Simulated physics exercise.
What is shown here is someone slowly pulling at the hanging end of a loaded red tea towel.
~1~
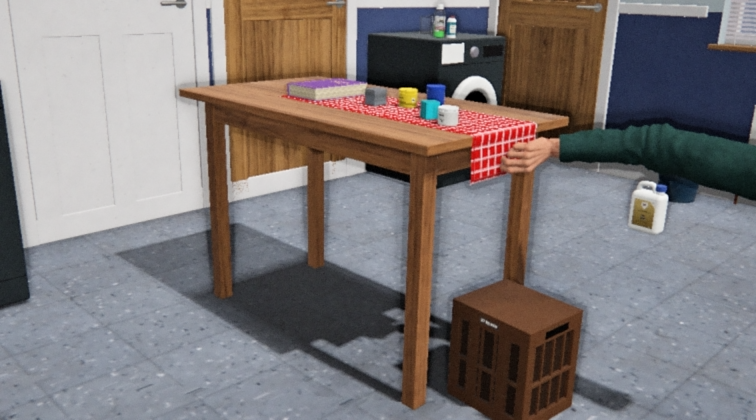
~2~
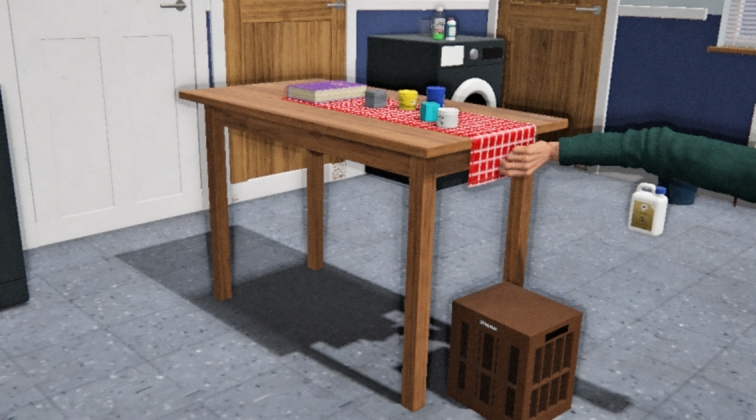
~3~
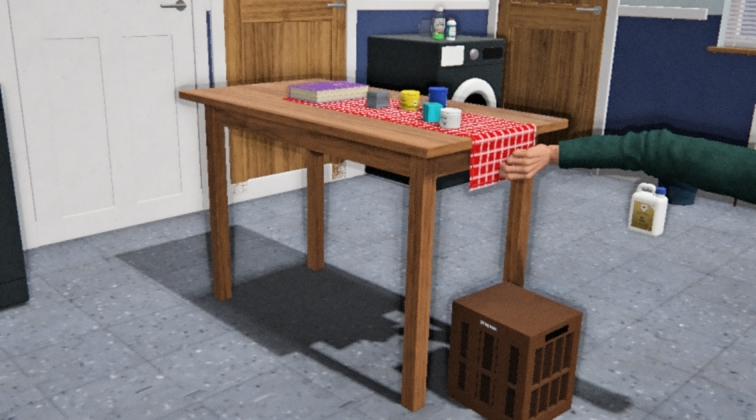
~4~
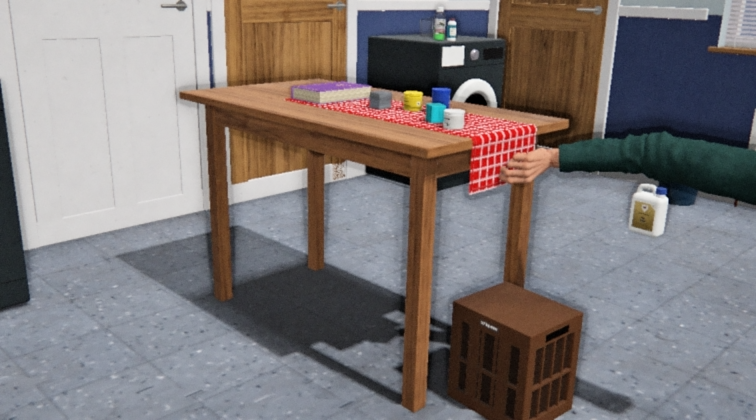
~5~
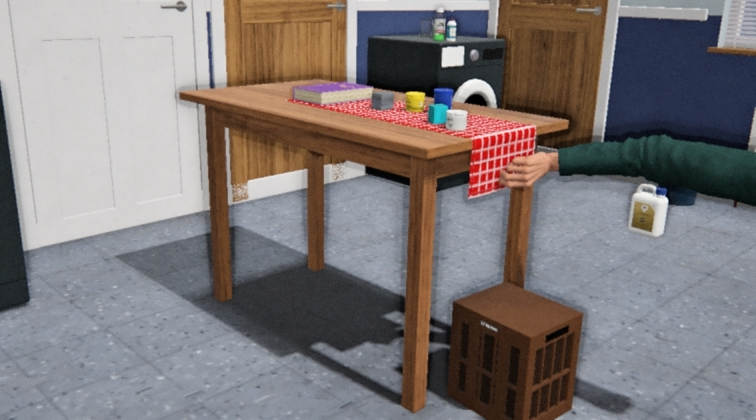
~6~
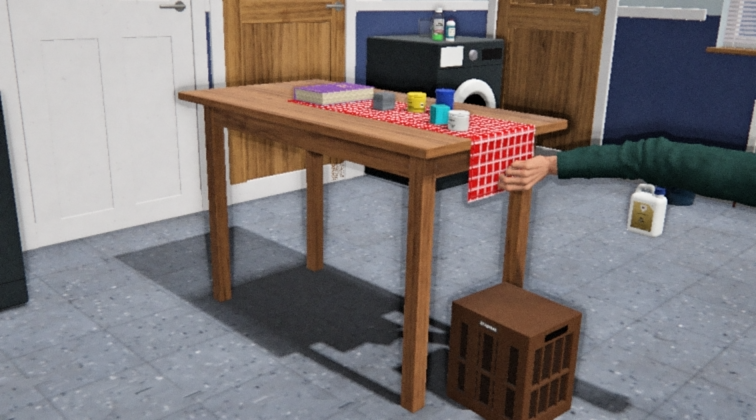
A hand in a dark green sleeve reaches from the right to a wooden table, seen from a fixed, slightly raised view in a blue-and-white tiled room with doors and a dark washing machine. On a red checked cloth sit grey, yellow, blue, turquoise and white items beside a purple-topped book, with a brown crate below. The hand slowly draws the hanging end slightly downward, and the items shift a little rightward with it.
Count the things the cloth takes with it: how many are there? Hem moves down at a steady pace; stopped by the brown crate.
Three.
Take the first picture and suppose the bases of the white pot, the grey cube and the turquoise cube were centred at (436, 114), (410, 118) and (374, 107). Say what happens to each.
My call: The white pot takes a tumble; the grey cube takes a tumble; the turquoise cube hangs on.
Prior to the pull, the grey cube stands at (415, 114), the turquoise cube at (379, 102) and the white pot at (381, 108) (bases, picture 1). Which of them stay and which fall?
Outcome: The grey cube is gone, the turquoise cube is still in place, the white pot is still in place.
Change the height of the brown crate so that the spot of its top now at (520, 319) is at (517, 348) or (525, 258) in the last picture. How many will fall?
Then 4 and 1.
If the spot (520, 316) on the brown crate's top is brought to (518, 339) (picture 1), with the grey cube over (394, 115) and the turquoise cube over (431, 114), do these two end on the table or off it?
Note: Grey cube lost; turquoise cube lost.
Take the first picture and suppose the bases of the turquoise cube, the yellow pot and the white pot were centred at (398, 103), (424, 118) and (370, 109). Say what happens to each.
Result - turquoise cube still up, yellow pot down, white pot still up.
Soon after, hem near (499, 225); all still up.
After that, hem near (497, 271); white pot and turquoise cube gone.
And then, hem on the crate; white pot, turquoise cube and blue can gone.
In the end, hem on the crate; white pot, turquoise cube and blue can gone. The count of fallen things is three.
